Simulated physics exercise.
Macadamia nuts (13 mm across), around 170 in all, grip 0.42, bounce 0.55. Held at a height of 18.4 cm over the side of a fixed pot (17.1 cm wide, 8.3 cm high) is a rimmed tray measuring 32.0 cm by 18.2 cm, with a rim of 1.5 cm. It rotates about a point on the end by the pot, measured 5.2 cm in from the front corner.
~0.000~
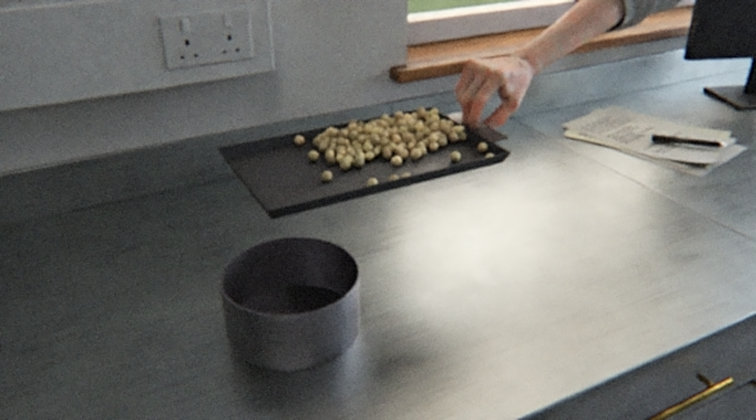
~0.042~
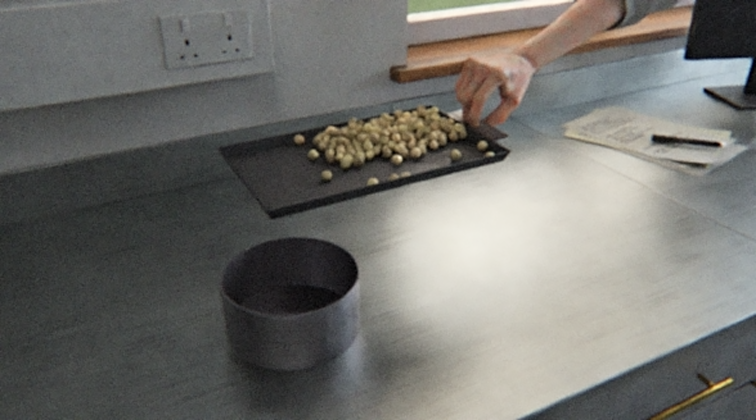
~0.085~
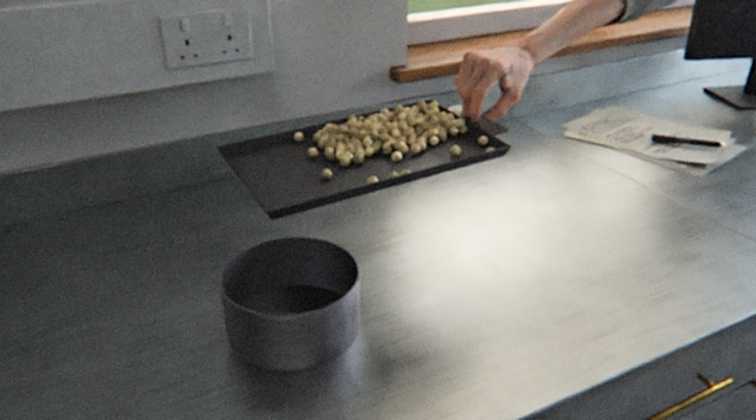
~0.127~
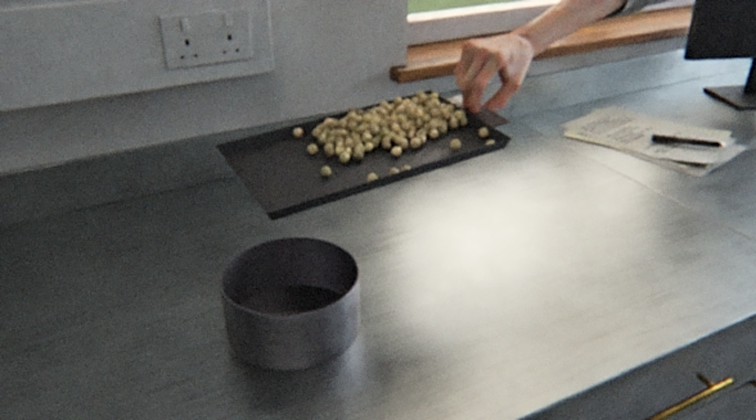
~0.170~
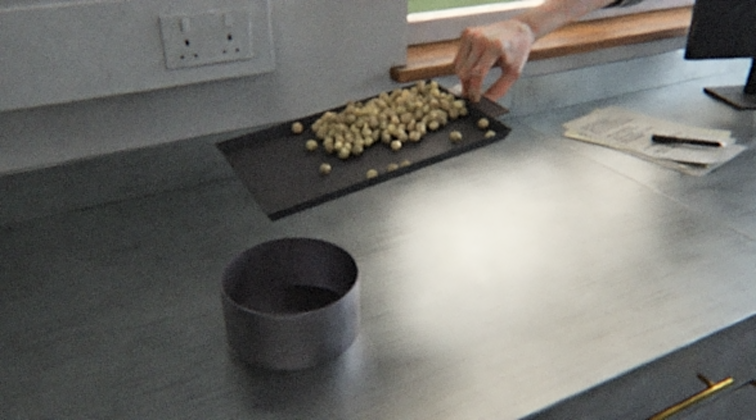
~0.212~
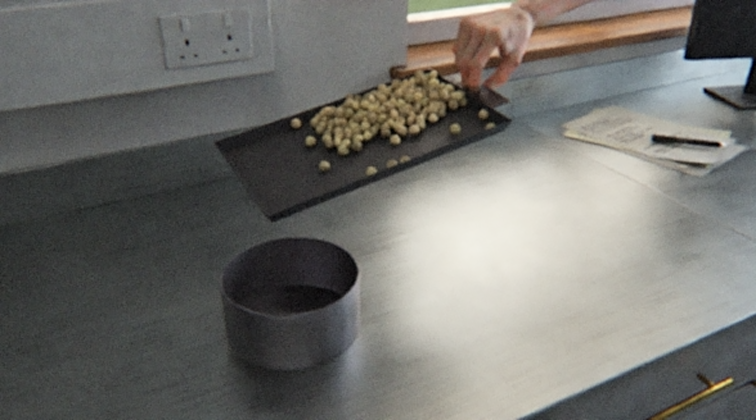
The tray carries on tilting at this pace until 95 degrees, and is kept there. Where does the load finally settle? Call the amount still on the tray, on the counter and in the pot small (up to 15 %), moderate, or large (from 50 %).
At the end, left on the tray: Small, counter: Large, pot: Moderate.
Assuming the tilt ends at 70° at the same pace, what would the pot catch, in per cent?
Result: Close to 30 %.
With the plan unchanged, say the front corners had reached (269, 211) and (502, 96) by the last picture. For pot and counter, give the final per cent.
Split: Pot = 10, counter = 90.
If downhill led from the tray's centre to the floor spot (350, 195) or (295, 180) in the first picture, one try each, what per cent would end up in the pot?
The share comes to about 60 in a hundred, then about 20 in a hundred.
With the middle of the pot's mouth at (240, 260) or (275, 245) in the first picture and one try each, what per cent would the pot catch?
I'd say some 25 per cent for the first and some 0 per cent for the second.
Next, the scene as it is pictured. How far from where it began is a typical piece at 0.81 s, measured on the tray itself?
Displacement on the tray: Roughly 22 cm.
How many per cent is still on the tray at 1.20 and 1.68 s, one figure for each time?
In turn: 10, 0.
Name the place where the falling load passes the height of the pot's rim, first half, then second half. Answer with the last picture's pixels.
First near (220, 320), then at (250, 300).
After 0.81 s, tilt 50 degrees; the tray holds 70 %, the pot 0 %.
After 1.20 s, tilt 77 degrees; the tray holds 10 %, the pot 15 %.
After 1.68 s, tilt 95 degrees; the tray holds 0 %, the pot 30 %.
In the end, at 2.2 s, tray 0 %, counter 70 %, pot 30 %.
